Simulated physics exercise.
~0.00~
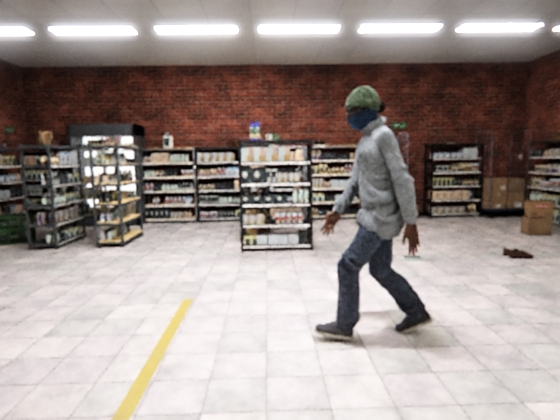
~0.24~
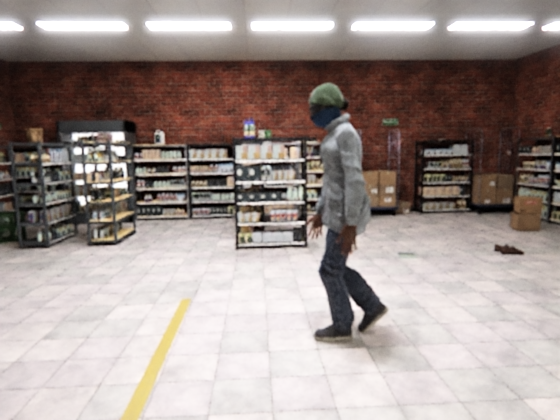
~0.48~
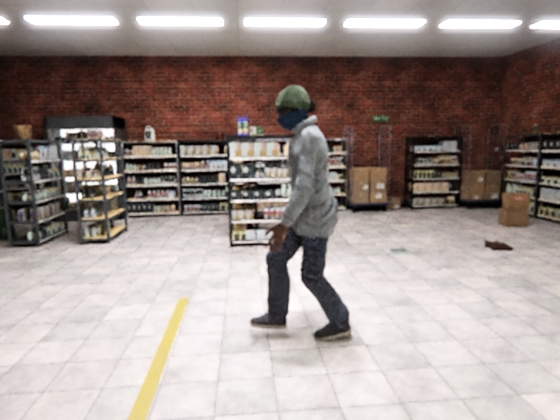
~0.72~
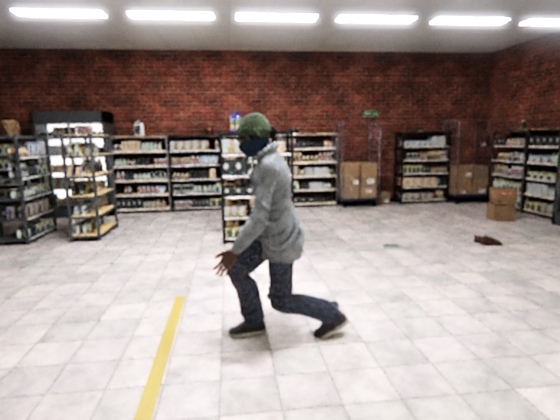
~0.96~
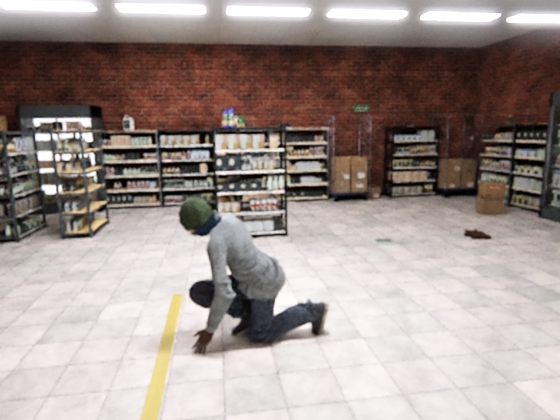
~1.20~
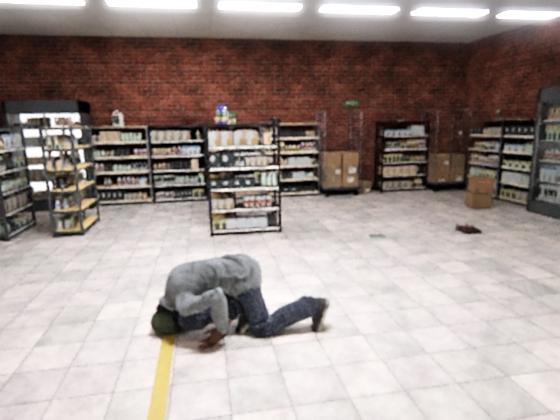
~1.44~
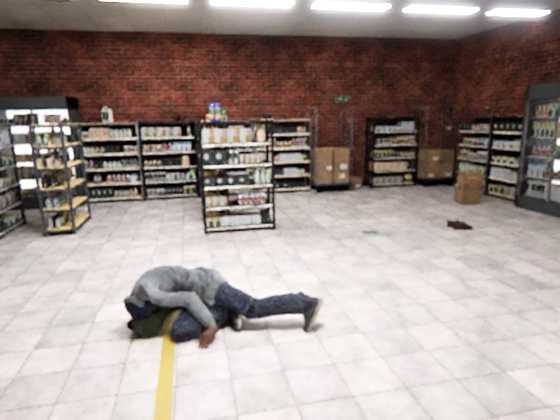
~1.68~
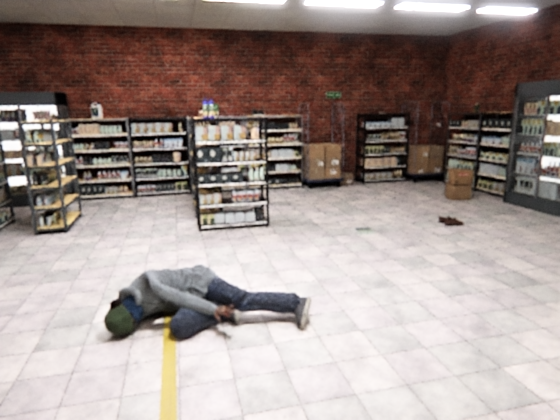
A person in a green cap walks left, crumples down, and lies across the yellow tape.
